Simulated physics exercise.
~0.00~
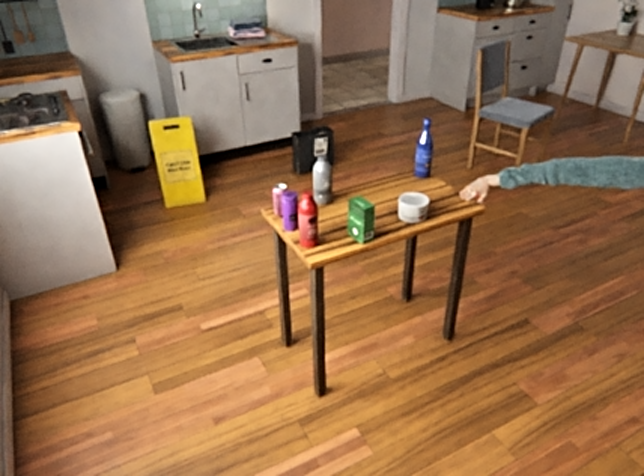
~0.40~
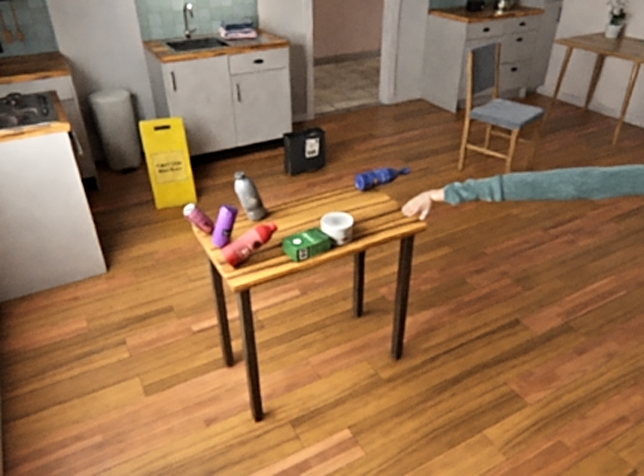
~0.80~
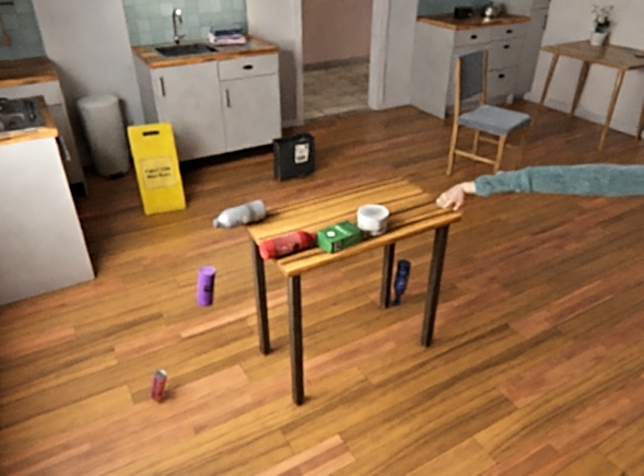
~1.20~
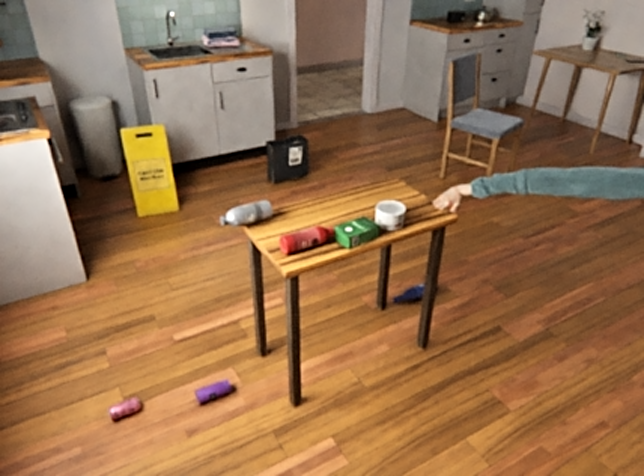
In a kitchen, a hand jerks a table, toppling several items and dropping three.
